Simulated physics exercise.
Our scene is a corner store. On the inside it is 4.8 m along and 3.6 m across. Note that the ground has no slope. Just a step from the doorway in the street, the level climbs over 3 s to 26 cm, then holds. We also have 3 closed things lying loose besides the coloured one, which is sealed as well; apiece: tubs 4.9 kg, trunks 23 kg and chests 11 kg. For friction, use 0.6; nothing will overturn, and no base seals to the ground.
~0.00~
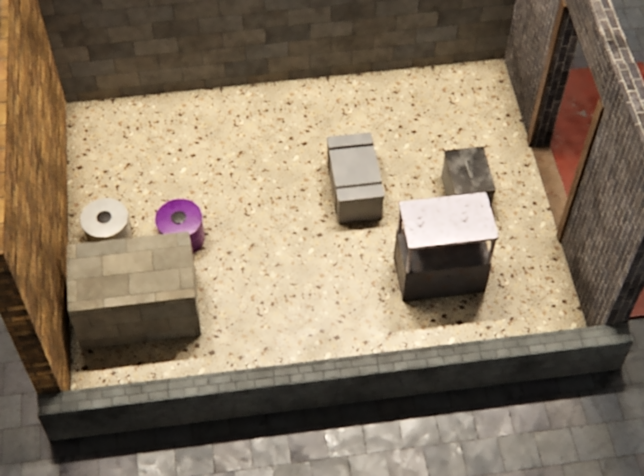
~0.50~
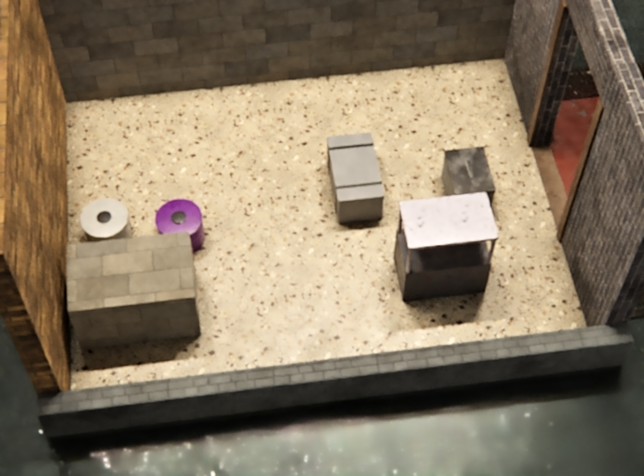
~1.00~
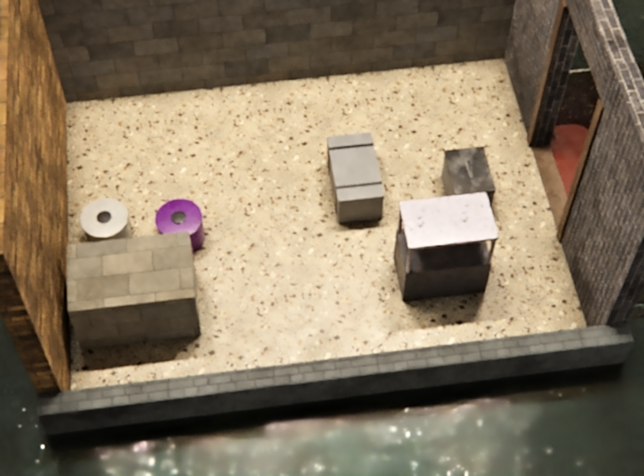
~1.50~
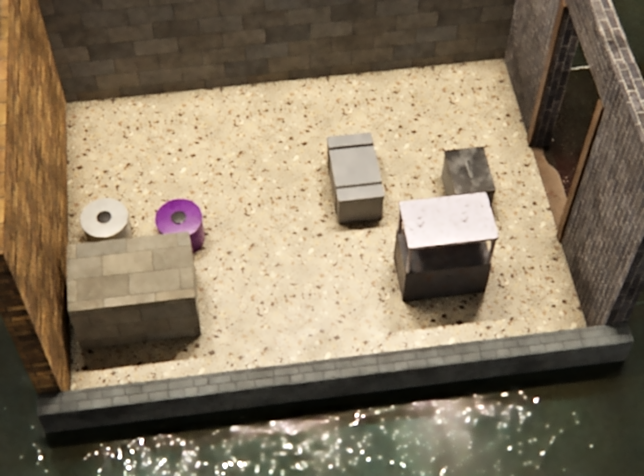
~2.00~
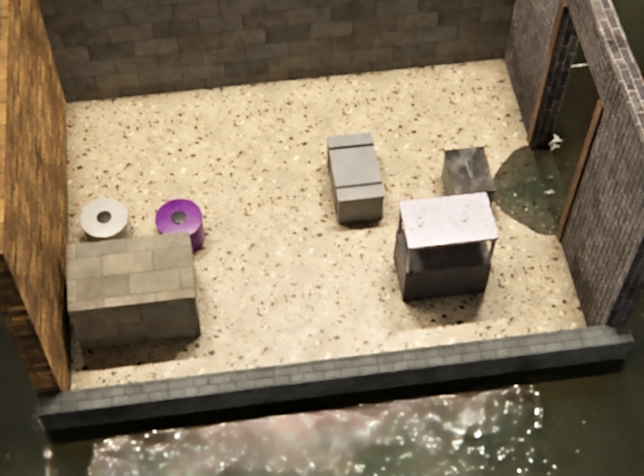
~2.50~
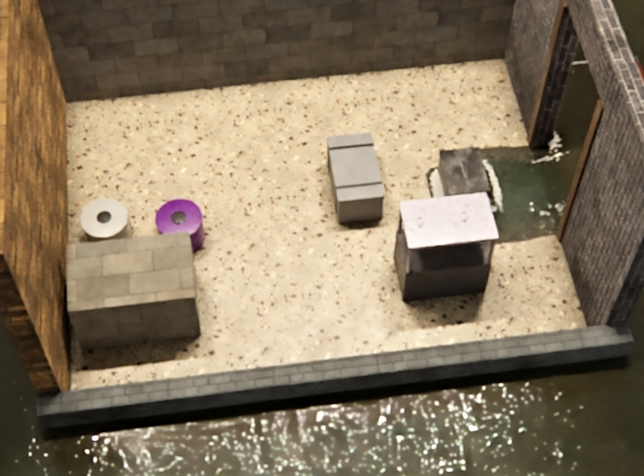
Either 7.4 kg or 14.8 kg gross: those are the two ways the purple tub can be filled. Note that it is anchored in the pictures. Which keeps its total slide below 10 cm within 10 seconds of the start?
The heavier option is still too light.
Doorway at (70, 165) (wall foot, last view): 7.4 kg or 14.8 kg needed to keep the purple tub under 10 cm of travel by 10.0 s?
Under that setup, the heavy option is needed.
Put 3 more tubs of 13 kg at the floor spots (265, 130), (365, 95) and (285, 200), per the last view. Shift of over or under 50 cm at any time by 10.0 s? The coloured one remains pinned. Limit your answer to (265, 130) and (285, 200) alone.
First exceeds it, then exceeds it.
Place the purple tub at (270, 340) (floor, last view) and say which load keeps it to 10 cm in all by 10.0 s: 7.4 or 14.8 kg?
The answer: You need the heavier weight.
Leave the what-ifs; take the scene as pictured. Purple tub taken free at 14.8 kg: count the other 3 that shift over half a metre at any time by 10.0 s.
2.
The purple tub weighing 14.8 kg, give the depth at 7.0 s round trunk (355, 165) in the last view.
Roughly 7 cm.
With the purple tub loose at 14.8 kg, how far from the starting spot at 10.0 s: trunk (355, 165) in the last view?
Measured from where it began, that comes to 250 cm, in that order.
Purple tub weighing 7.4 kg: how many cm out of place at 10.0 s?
Around 100 centimetres out of place.
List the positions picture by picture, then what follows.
The first frame shows the purple tub at (179, 218), on the bottom; 0.0 m2 under water; 0 of 4 have shifted.
The second frame shows the purple tub at (179, 218), on the bottom; 0.0 m2 under water; 0 of 4 have shifted.
The third frame shows the purple tub at (179, 218) rests on the ground; 0.0 m2 under water; 0 of 4 have shifted.
The fourth frame shows the purple tub at (179, 218) rests on the ground; water covers 0.0 m2; 0 of 4 have shifted.
The fifth frame shows the purple tub at (179, 218) rests on the ground; water covers 0.4 m2; 0 of 4 have shifted.
The sixth frame shows the purple tub at (179, 218), on the bottom; 1.1 m2 under water; 1 of 4 have shifted.
After 3.5 s the purple tub would be 0 cm from its start with 7.4 kg and 0 cm from its start with 14.8 kg; 0 cm of water round it then.
After 4.5 s the purple tub would be 0 cm from its start with 7.4 kg and 0 cm from its start with 14.8 kg; 2 cm of water round it then.
After 7.0 s the purple tub would be 56 cm from its start with 7.4 kg and 21 cm from its start with 14.8 kg; 8 cm of water round it then.
After 10.0 s the purple tub would be 92 cm from its start with 7.4 kg and 72 cm from its start with 14.8 kg; 16 cm of water round it then.
